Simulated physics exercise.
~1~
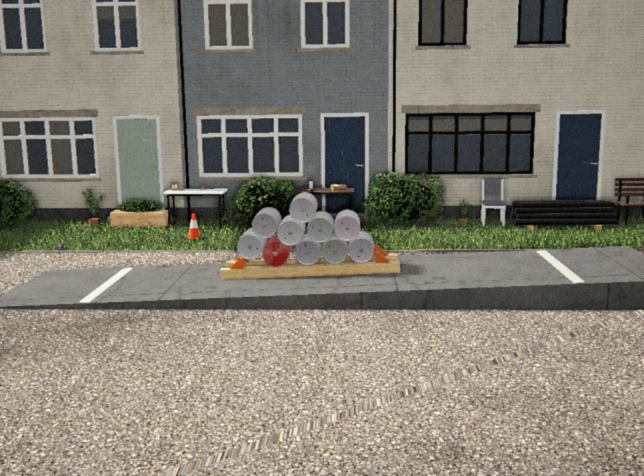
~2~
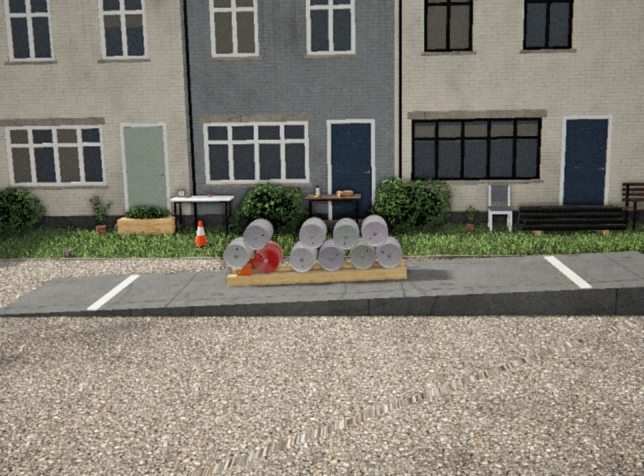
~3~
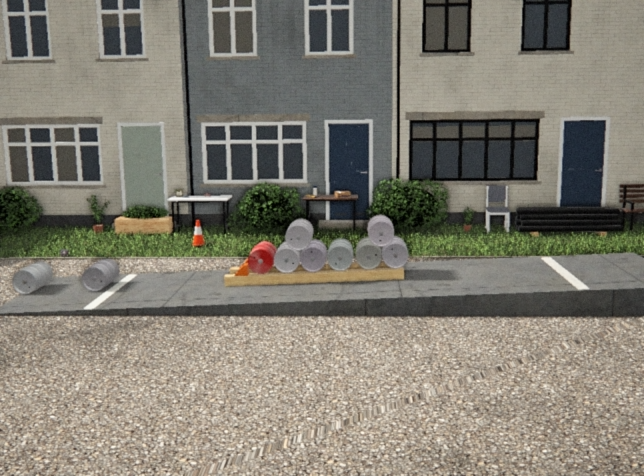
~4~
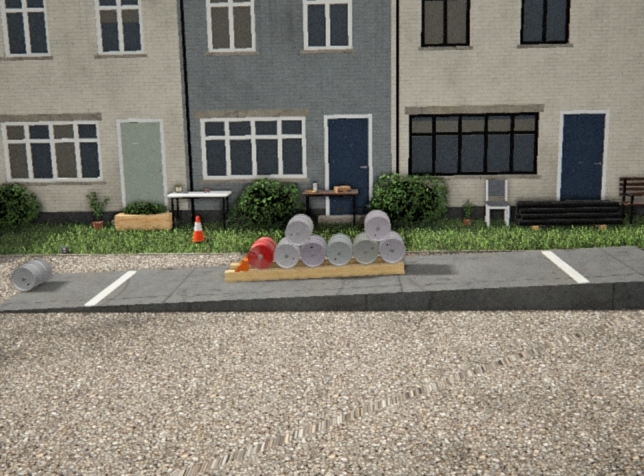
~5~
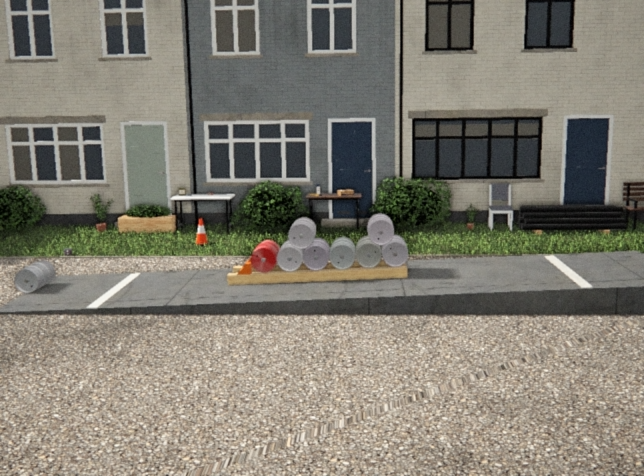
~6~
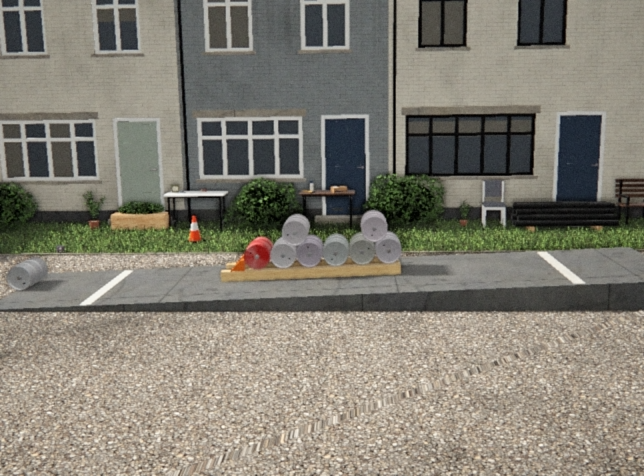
A stack of pale grey kegs, with a red one in its bottom row left of centre, sits on timber bearers between orange chocks. Seen from the front by a slightly swaying camera, it stands on a grey concrete pad with white lines, before terraced houses, bushes and a traffic cone. Once one chock is gone, the pile slumps, losing its peak, and the red keg turns and shifts slightly left. Grey kegs roll off leftward, and two appear around the left line. One soon disappears, while another rests beyond the line at far left. The red keg stays at the bearers' left end, beside the remaining grey ones.
